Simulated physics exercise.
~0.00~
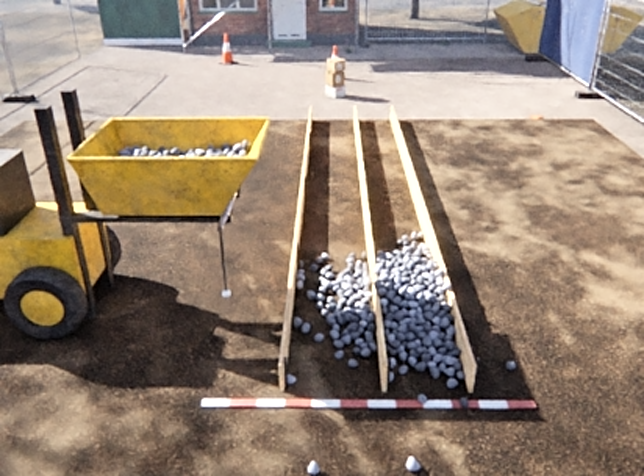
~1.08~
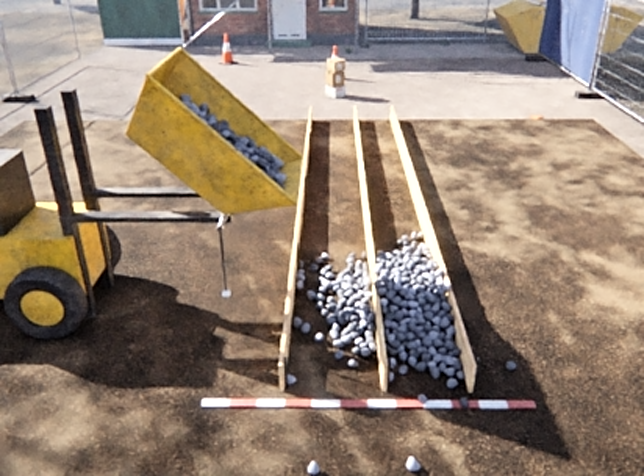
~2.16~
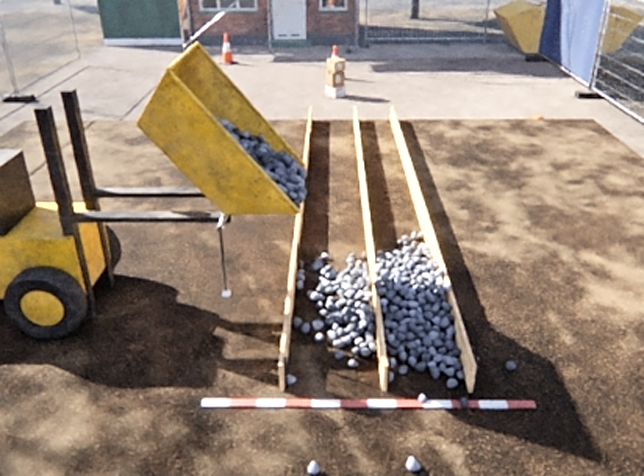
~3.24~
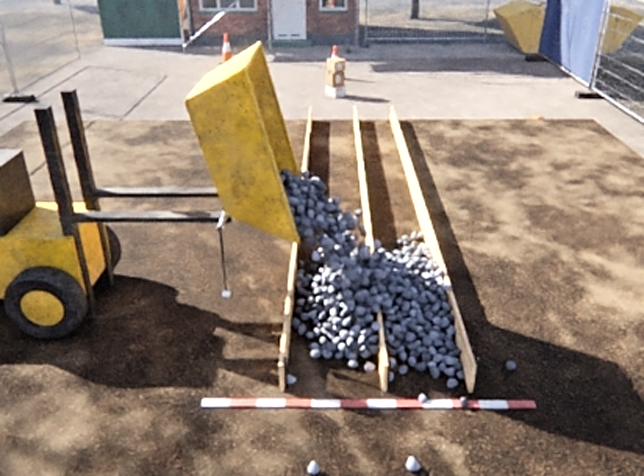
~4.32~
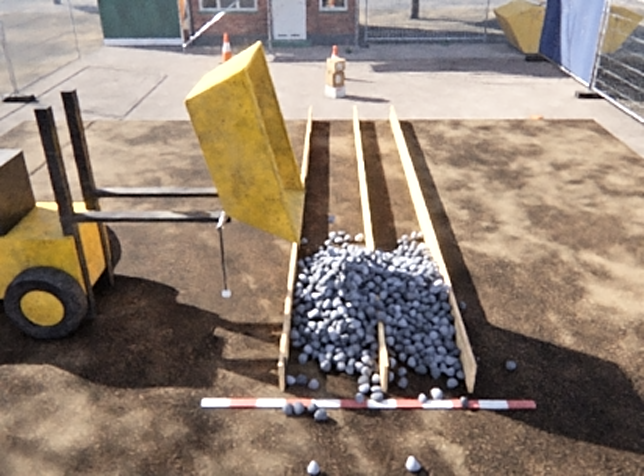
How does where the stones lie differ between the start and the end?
At the start the stones are split between the raised skip on the left and a heap between the boards. At the end the skip's load has joined that heap to its right and lower down, so the stones lie on the ground, mostly across the two bays.
